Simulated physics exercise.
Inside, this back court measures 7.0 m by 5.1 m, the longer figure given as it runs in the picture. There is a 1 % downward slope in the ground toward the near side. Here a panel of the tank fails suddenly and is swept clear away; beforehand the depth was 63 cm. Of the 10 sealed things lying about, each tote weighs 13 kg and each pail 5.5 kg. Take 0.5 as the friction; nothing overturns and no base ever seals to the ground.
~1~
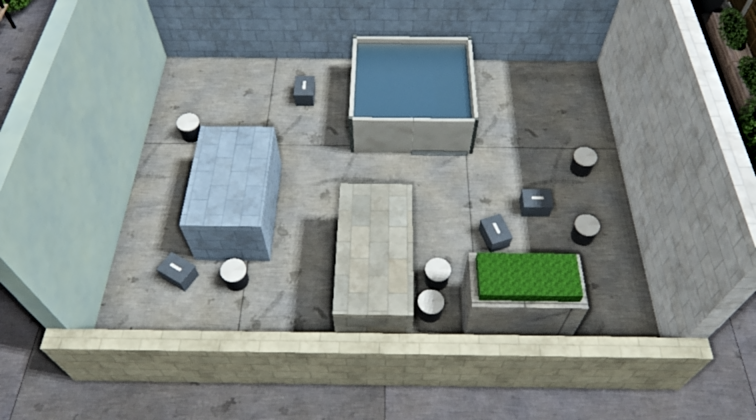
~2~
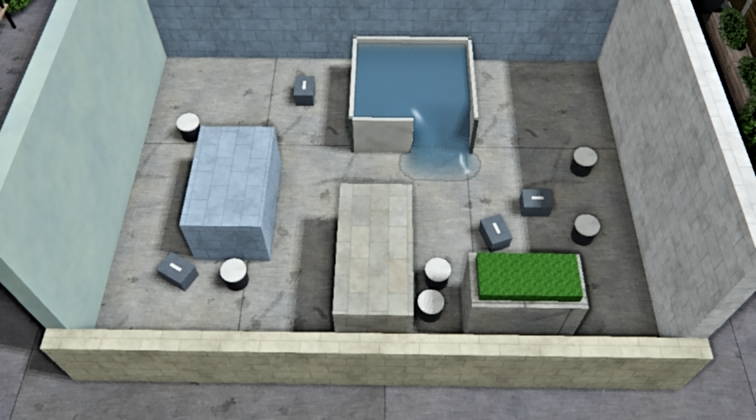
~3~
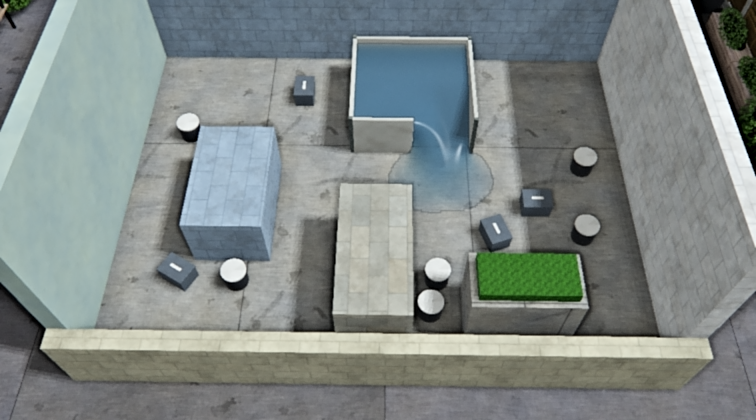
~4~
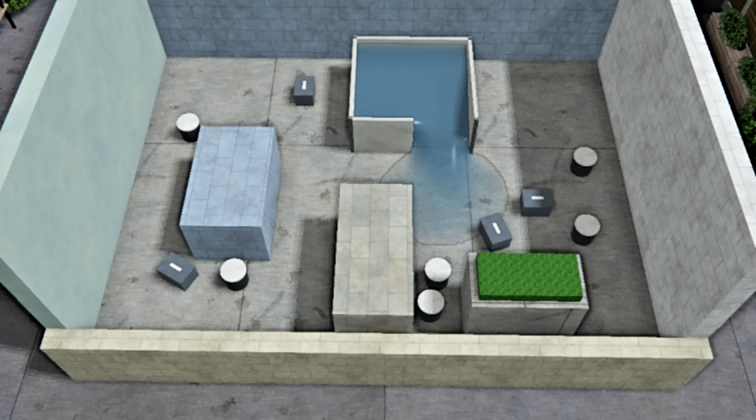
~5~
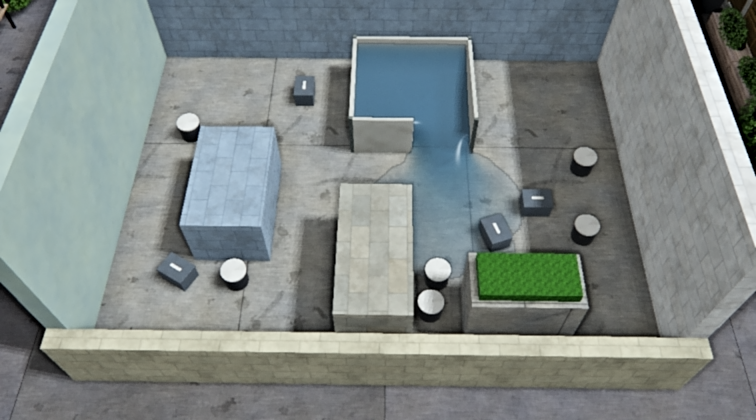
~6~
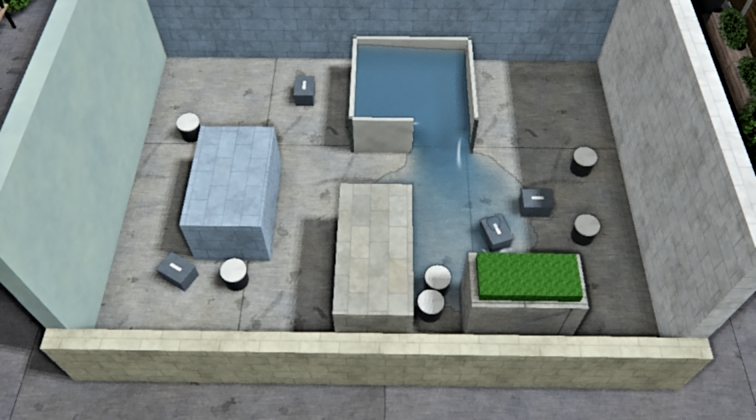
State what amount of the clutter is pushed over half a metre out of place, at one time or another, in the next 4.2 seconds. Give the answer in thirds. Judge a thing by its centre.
One to two thirds.
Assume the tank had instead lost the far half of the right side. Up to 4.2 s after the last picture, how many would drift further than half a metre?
That would give 3.
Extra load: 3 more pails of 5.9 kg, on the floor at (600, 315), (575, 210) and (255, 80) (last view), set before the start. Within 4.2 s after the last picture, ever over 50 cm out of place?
One after another they come out above it, above it, inside the limit.
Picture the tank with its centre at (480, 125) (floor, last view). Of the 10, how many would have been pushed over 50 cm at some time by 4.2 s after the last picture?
The count would be 5.
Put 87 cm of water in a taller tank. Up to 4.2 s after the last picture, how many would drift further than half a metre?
With that change, 6 of them.
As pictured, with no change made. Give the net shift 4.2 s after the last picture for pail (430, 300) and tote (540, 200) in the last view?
The first is off by 50 cm, the second by 120 cm.
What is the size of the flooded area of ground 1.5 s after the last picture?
That flooded area is roughly 14 m2.
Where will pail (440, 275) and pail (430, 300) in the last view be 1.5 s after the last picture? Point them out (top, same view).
Roughly (448, 300), then roughly (455, 326).
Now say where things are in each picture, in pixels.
A pail at (438, 269) rests on the ground; a tote at (497, 228), on the bottom; 2.7 m2 under water; 0 of 10 have shifted, in the first frame.
A pail at (438, 269) rests on the ground; a tote at (497, 228) rests on the ground; 3.3 m2 under water; 0 of 10 have shifted, in the second frame.
A pail at (438, 269), on the bottom; a tote at (497, 228) rests on the ground; water covers 4.0 m2; 0 of 10 have shifted, in the third frame.
A pail at (438, 269), on the bottom; a tote at (497, 228), on the bottom; water covers 4.9 m2; 0 of 10 have shifted, in the fourth frame.
A pail at (438, 269) rests on the ground; a tote at (497, 228), on the bottom; water covers 5.8 m2; 0 of 10 have shifted, in the fifth frame.
A pail at (438, 277), on the bottom, 11 cm from its start; a tote at (497, 229) rests on the ground; 6.4 m2 under water; 1 of 10 have shifted, in the sixth frame.
Then, 0.4 s after the last picture 1 of 10 are over 50 cm from their spots; 1 afloat.
Then, 1.5 s after the last picture 4 of 10 are over 50 cm from their spots; 2 afloat.
Then, 2.8 s after the last picture 4 of 10 are over 50 cm from their spots; 4 afloat.
Then, 4.2 s after the last picture 5 of 10 are over 50 cm from their spots, and 6 have been at some point; 3 afloat.
